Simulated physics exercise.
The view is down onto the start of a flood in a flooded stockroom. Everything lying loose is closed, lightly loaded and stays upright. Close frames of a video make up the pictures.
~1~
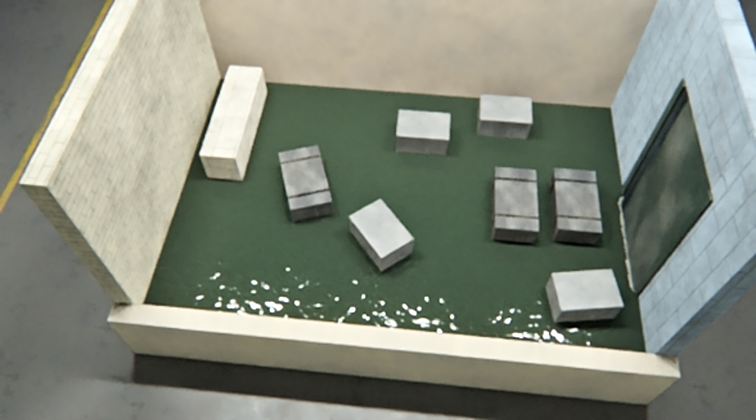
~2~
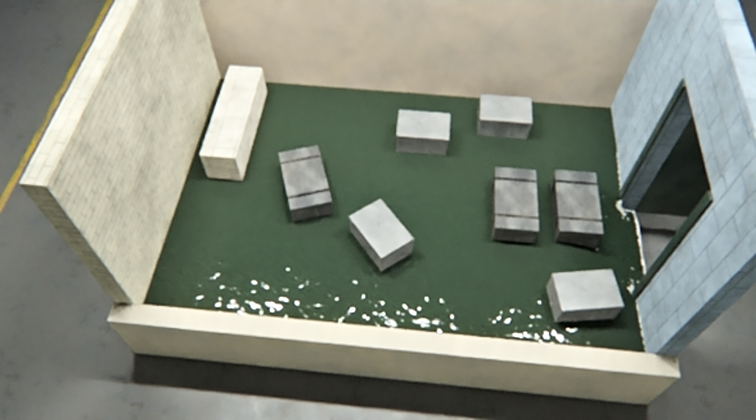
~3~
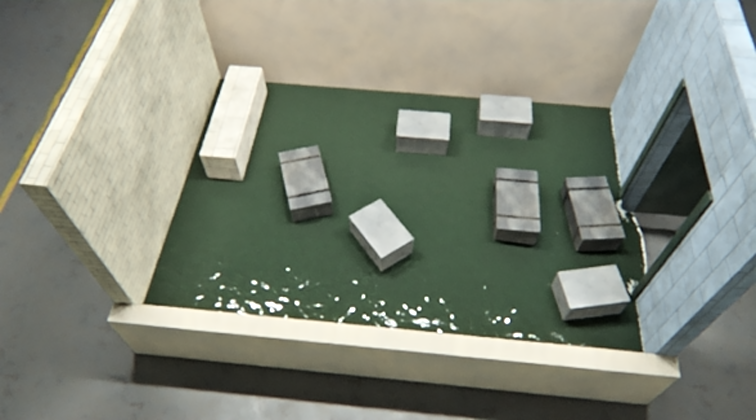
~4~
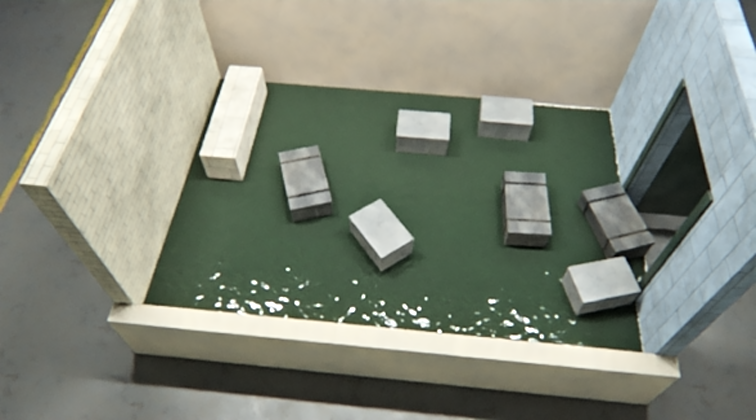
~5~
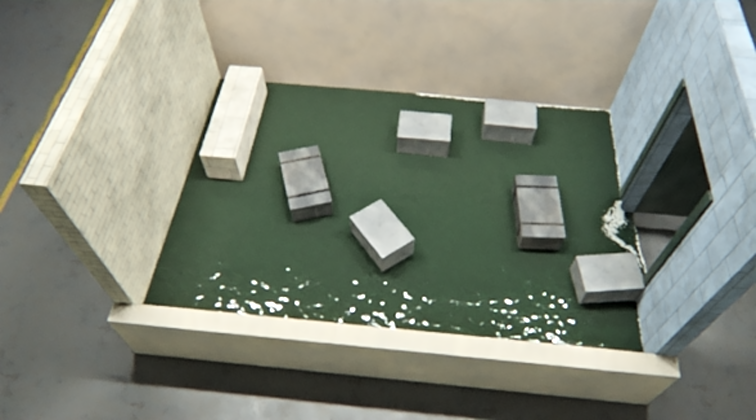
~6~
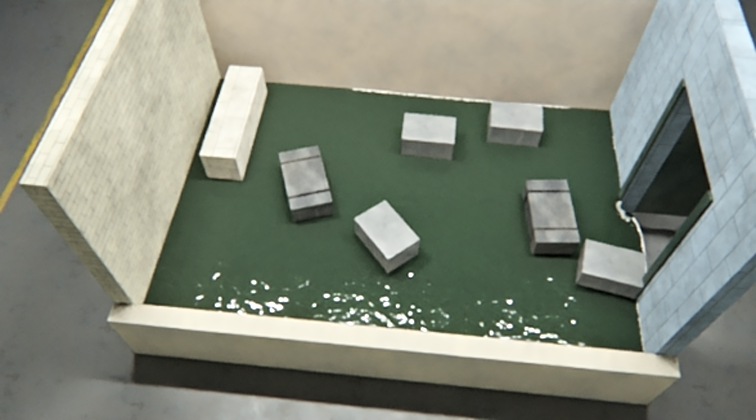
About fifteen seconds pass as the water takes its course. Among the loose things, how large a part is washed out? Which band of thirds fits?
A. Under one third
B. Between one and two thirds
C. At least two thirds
Answer: C.
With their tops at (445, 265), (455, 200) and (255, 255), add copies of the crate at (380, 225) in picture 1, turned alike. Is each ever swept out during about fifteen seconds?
First copy escapes, second copy escapes, third copy doesn't escape.
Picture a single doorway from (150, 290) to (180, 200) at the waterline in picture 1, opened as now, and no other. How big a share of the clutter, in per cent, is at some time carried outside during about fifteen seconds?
Some 30 per cent of the things, roughly.
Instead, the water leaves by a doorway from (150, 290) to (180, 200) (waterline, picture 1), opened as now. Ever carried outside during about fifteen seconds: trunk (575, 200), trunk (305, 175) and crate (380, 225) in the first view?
Taking them as listed: Never leaves, exits, exits.
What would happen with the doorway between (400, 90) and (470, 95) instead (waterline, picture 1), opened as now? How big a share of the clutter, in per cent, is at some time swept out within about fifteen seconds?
Estimate: Near 60 %.
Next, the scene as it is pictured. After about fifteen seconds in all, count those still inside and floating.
In total, 0.
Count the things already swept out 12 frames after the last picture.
The number works out to 3.
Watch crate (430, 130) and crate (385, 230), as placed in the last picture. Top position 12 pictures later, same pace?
They end up at about pixels (502, 149) and (477, 246).
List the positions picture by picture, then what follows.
A crate at (587, 289) floats; a trunk at (516, 198) floats; 0 of 7 have shifted, in the first frame.
A crate at (588, 290), afloat; a trunk at (516, 198), afloat; 0 of 7 have shifted, in the second frame.
A crate at (594, 286) floats, close to its start; a trunk at (518, 199) floats; 2 of 7 have shifted, in the third frame.
A crate at (604, 279), afloat, close to its start; a trunk at (527, 202), afloat, close to its start; 3 of 7 have shifted, in the fourth frame.
A crate at (611, 272) floats, a stride from its start; a trunk at (540, 205), afloat, close to its start; 4 of 7 have shifted, in the fifth frame.
A crate at (614, 263), afloat, a stride from its start; a trunk at (552, 210) floats, a stride from its start; 6 of 7 have shifted, in the sixth frame.
A moment on, 1 of 7 are out; 6 afloat.
Next, 3 of 7 are out; 4 afloat.
Later, 4 of 7 are out; 3 afloat.
In the end, 6 of 7 are out; 0 afloat.
